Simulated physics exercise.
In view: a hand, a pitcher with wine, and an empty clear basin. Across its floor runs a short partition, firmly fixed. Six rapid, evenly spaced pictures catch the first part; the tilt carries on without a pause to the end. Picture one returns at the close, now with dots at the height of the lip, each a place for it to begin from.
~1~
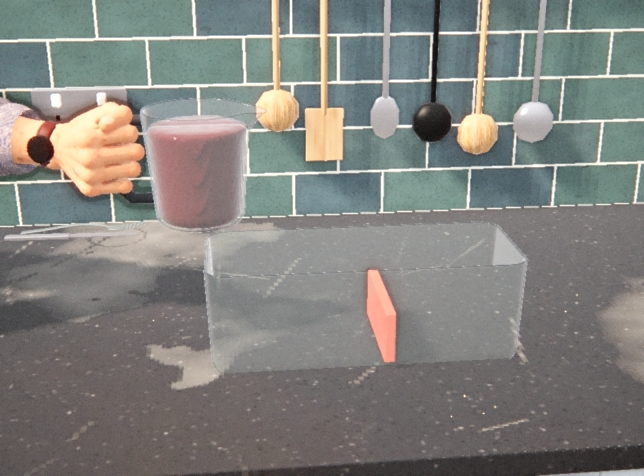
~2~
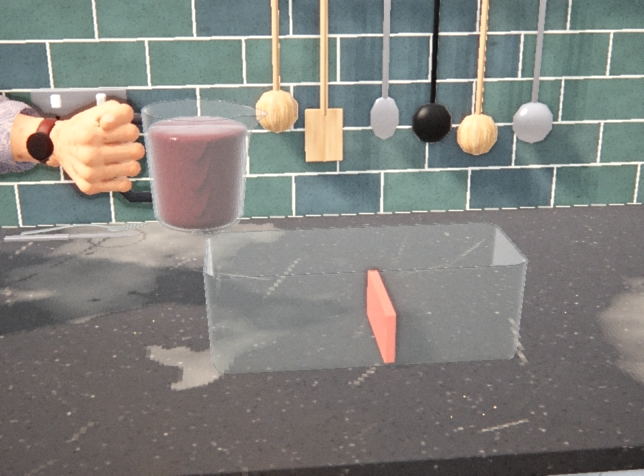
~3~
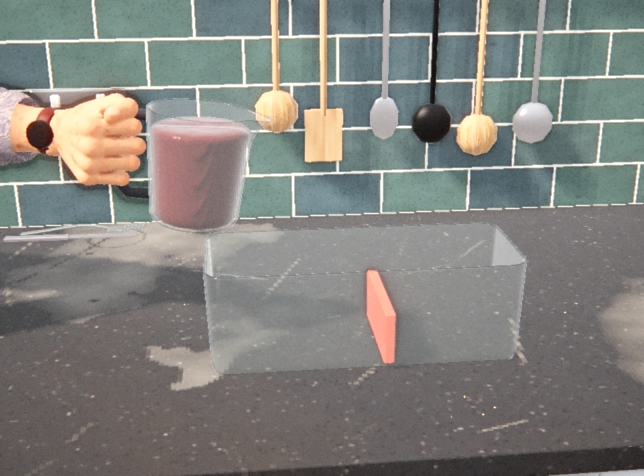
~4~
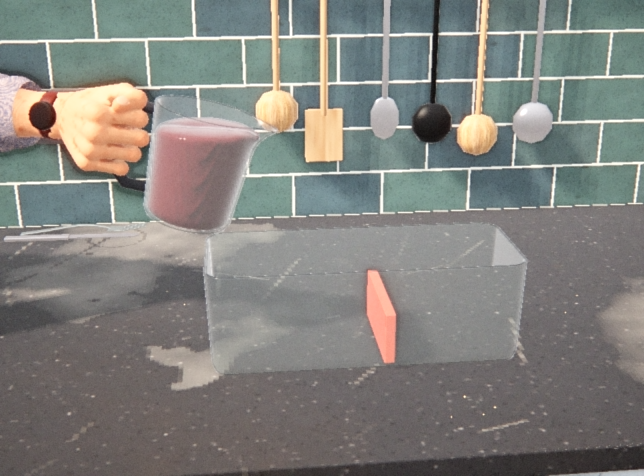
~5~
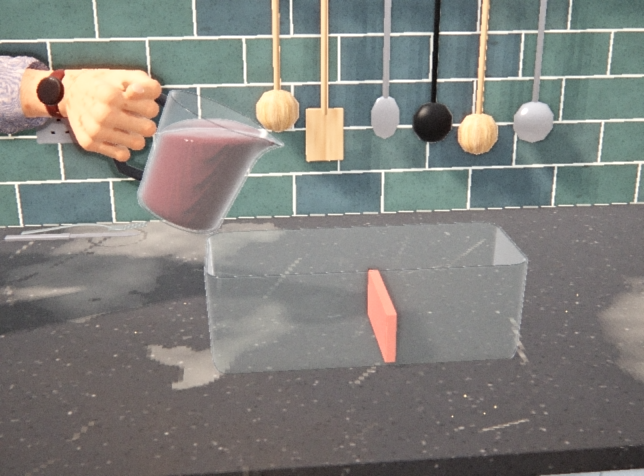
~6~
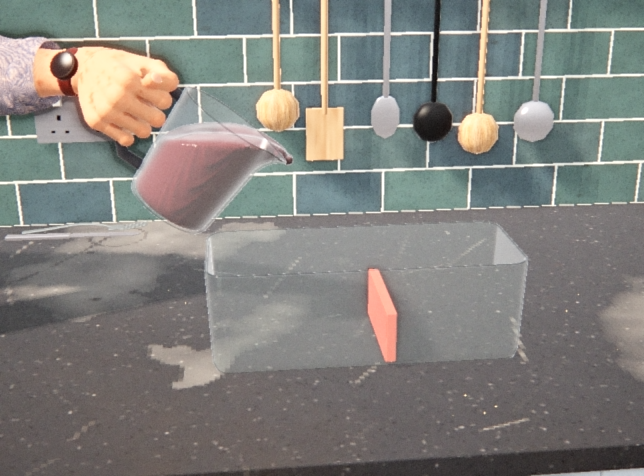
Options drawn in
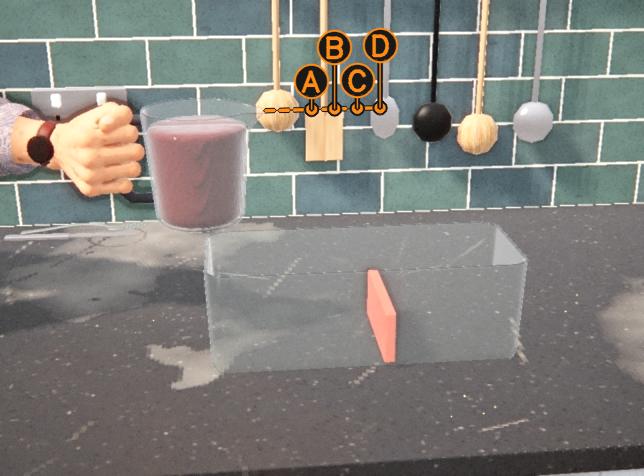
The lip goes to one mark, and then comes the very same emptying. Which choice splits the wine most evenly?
The best place is B.
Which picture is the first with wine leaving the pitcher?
Picture 6.
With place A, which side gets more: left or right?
The left one.
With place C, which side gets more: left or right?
More ends on the right.
On the marked copy, A at (311, 109); B at (334, 109); C at (357, 108); D at (380, 107).
Choosing A, about 90 % ends left of the wall and 8 % right of it.
Choosing B, about 53 % ends left of the wall and 46 % right of it.
Choosing C, about 14 % ends left of the wall and 85 % right of it.
Choosing D, about 3 % ends left of the wall and 96 % right of it.
